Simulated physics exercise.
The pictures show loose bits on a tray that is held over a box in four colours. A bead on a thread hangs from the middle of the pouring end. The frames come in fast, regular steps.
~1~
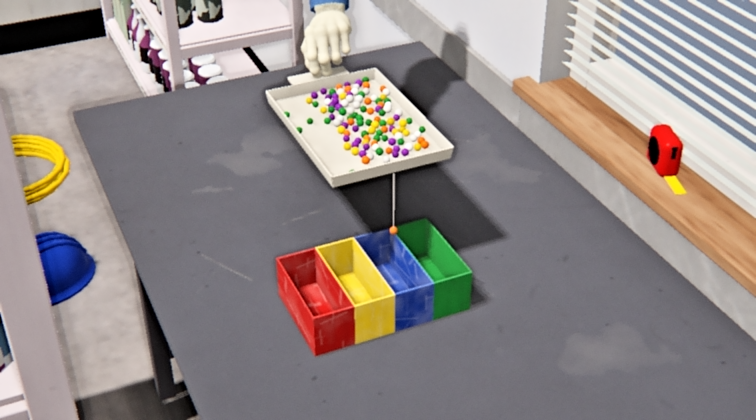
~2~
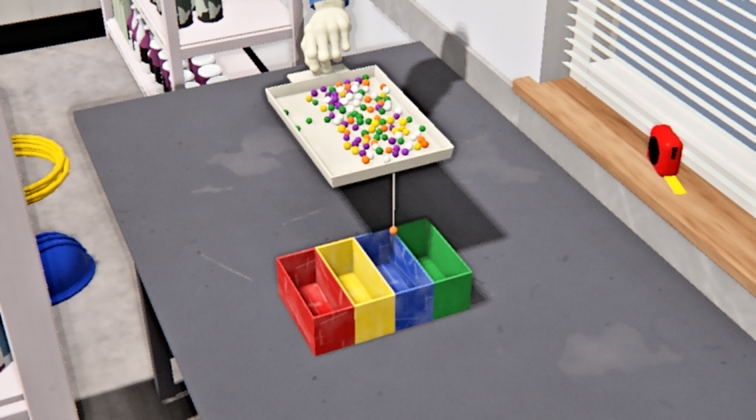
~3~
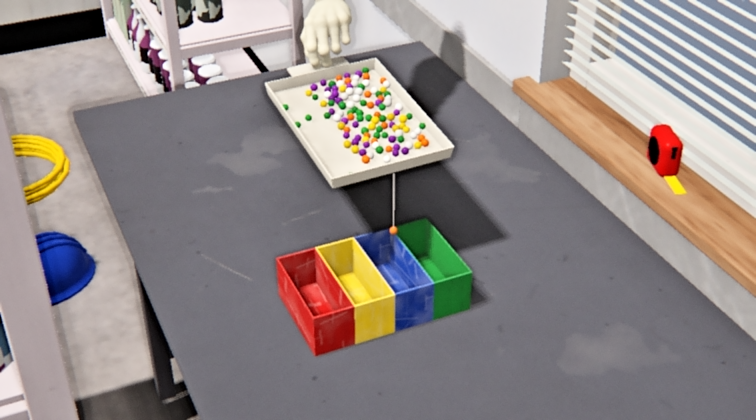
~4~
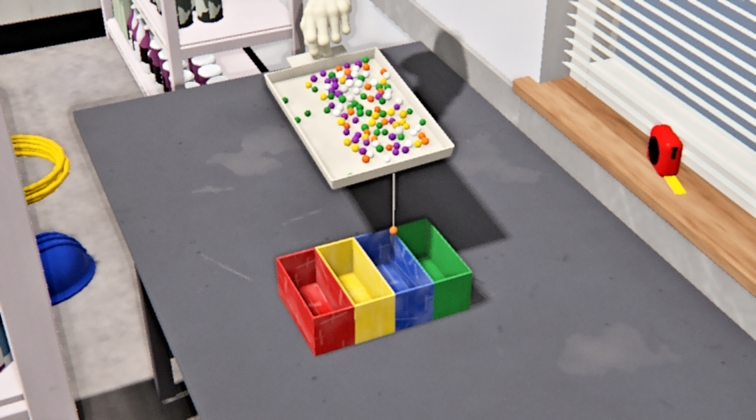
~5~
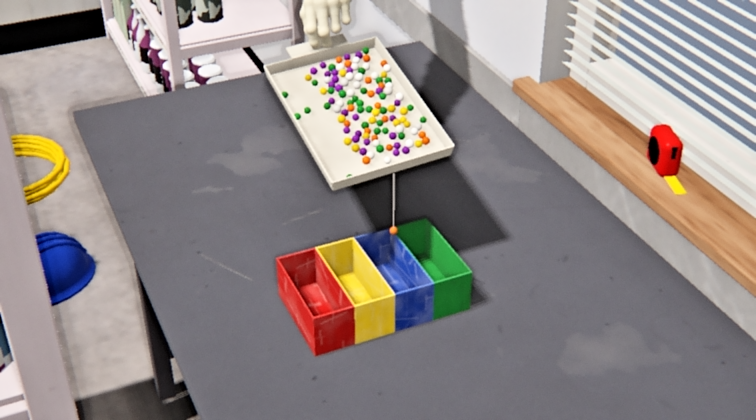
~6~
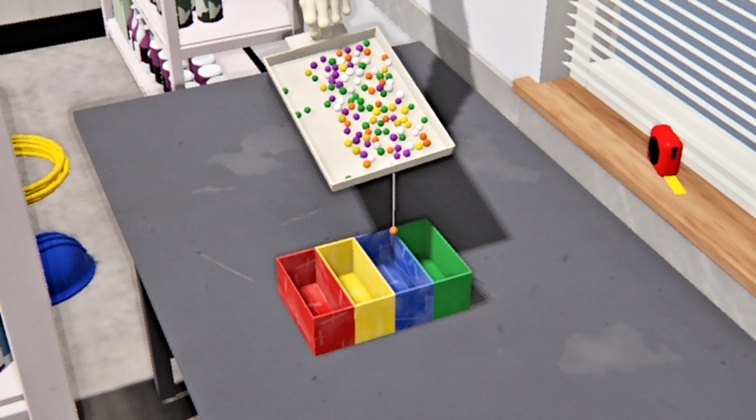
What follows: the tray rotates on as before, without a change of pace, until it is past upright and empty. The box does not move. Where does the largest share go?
Fullest: The yellow cell.
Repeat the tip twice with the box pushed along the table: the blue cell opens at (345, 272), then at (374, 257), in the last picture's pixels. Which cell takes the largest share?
In turn: Blue; the yellow one.
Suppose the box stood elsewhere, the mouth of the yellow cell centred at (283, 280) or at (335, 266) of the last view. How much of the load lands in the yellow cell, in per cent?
First some 0, then 50 per cent.
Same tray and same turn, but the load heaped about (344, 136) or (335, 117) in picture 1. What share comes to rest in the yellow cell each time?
About 60 and 70 per cent.
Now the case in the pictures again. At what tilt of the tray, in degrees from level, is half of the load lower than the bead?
Roughly 95°.
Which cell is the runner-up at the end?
It is blue.
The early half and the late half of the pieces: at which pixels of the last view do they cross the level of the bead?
The first part at (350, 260); the rest at (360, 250).
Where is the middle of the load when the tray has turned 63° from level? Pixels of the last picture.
Close to (368, 164).
Soon, tray tipped steeply; most on the tray; a stray few in the yellow cell; a stray few in the red cell; a stray few in the blue cell; a small part falling or outside the box.
A while on, tray tipped past a quarter turn; a small part on the tray; about a third in the yellow cell; about a quarter in the blue cell; a small part in the red cell; a stray few in the green cell; about a quarter falling or outside the box.
Towards the end, tray tipped past a quarter turn; about half in the yellow cell; about a quarter in the blue cell; a small part in the red cell; a small part in the green cell; a stray few falling or outside the box.
Finally, tray tipped past a quarter turn; about half in the yellow cell; about a quarter in the blue cell; a small part in the red cell; a small part in the green cell; a stray few outside the box.
